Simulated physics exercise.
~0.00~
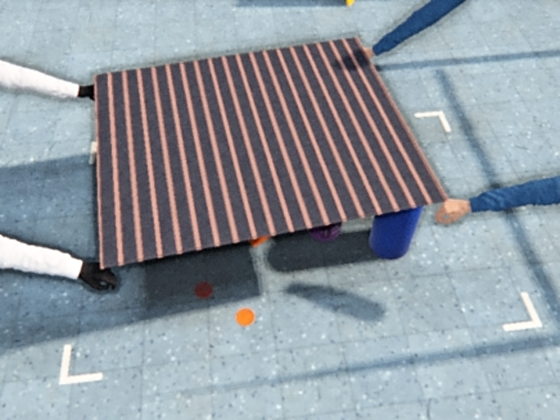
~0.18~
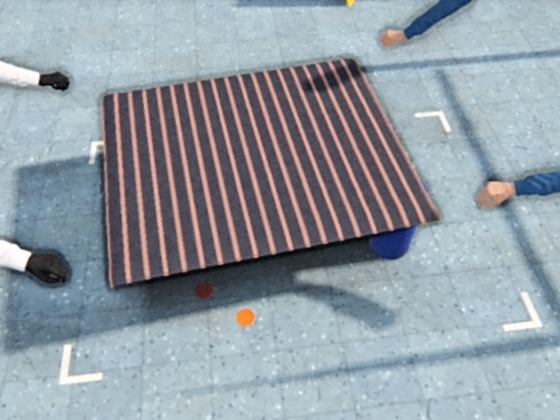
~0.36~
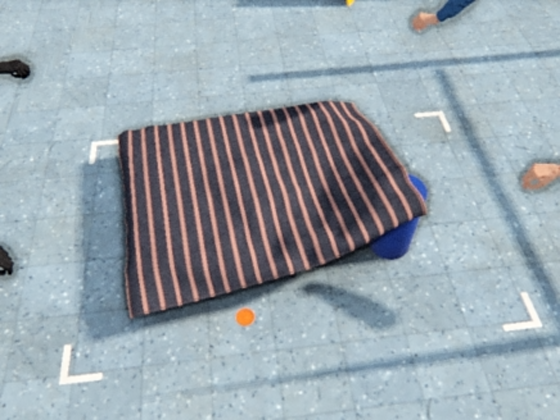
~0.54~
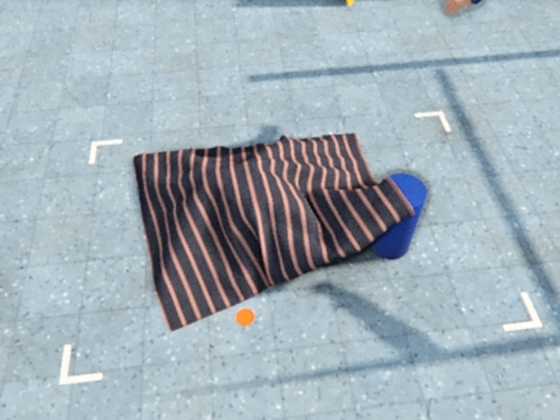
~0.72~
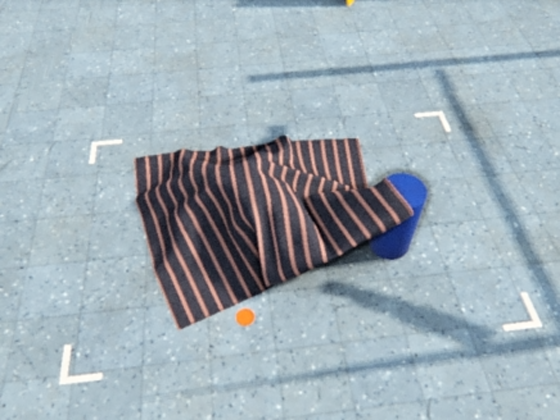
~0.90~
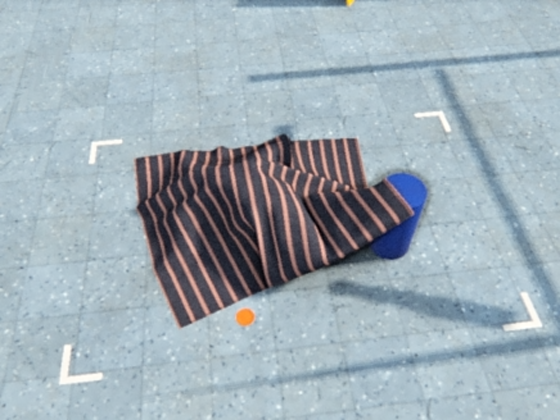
Hallway floor with striped blanket released by four hands, dropping and crumpling over hidden objects, blue tub partly showing, orange disc uncovered.
